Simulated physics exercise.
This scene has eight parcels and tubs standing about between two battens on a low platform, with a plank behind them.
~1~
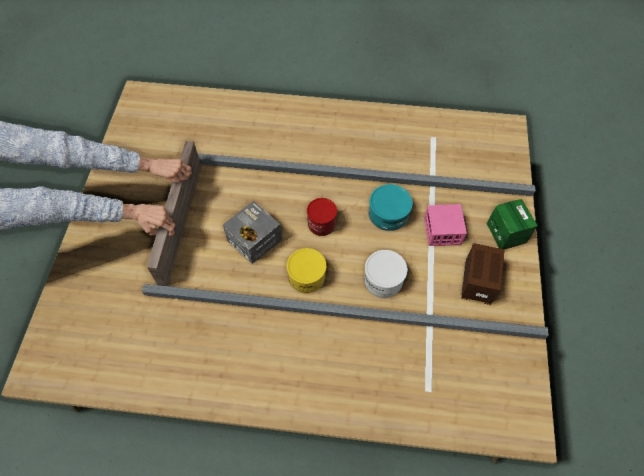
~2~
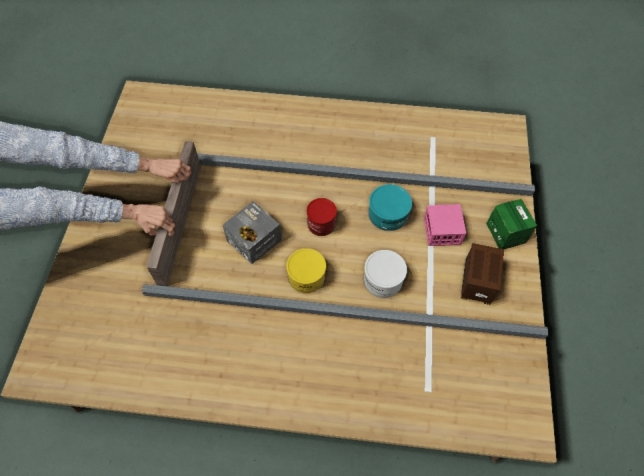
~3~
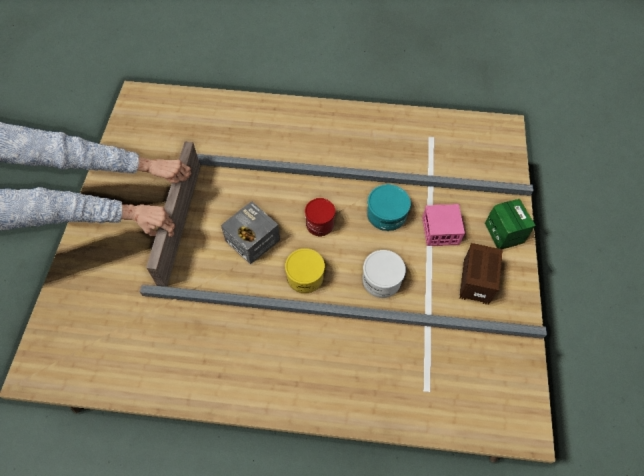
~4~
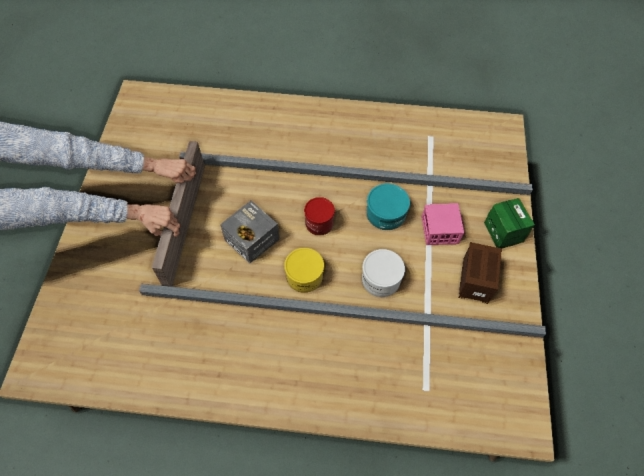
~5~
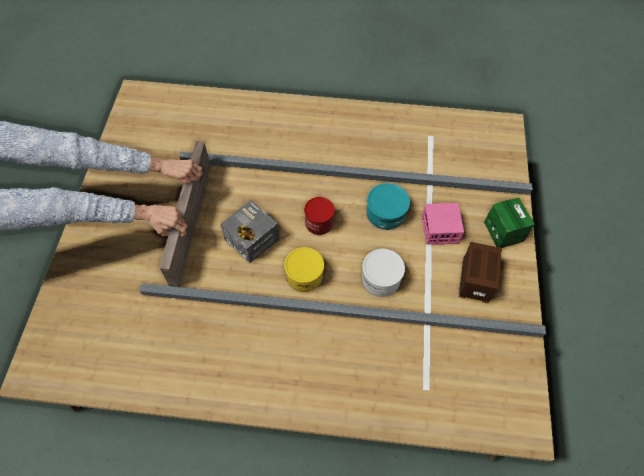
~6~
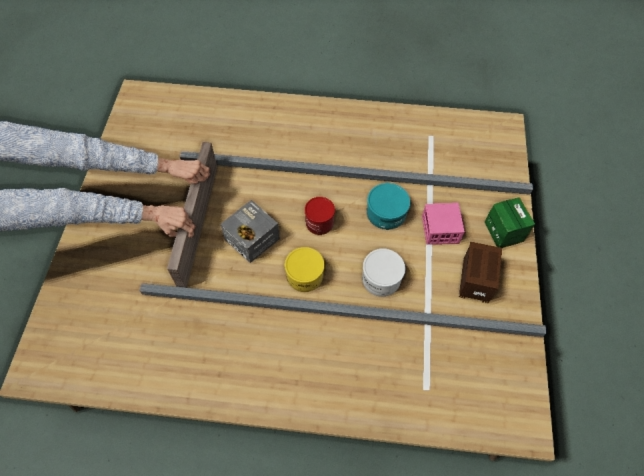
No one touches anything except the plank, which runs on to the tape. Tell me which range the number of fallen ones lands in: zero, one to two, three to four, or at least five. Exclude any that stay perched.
It ends with every one still up.
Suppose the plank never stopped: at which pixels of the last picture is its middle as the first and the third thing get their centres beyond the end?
At roughly (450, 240), then roughly (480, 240).
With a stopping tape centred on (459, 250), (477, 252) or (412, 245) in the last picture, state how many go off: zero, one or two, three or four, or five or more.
Taking them in turn, either one or two; just one or two; no fall at all.
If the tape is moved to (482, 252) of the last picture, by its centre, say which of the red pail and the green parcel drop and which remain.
Outcome - red pail: It keeps its spot; green parcel: It leaves the top.
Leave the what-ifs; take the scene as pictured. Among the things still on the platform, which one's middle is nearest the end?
The green parcel ends up foremost.
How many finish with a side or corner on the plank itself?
Contact count: 4.
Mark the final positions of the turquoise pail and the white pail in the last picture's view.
About (452, 198), and the other about (488, 291).
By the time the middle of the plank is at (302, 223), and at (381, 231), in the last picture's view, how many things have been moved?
First 3 and then 6.
Early on, none off yet; green parcel at rest near (509, 223); brown tote at rest near (480, 273); pink crate at rest near (443, 224).
A while later, none off yet; green parcel at rest near (509, 223); brown tote at rest near (480, 273); pink crate travelled a little near (457, 224).
Finally, the number that fall off is zero.
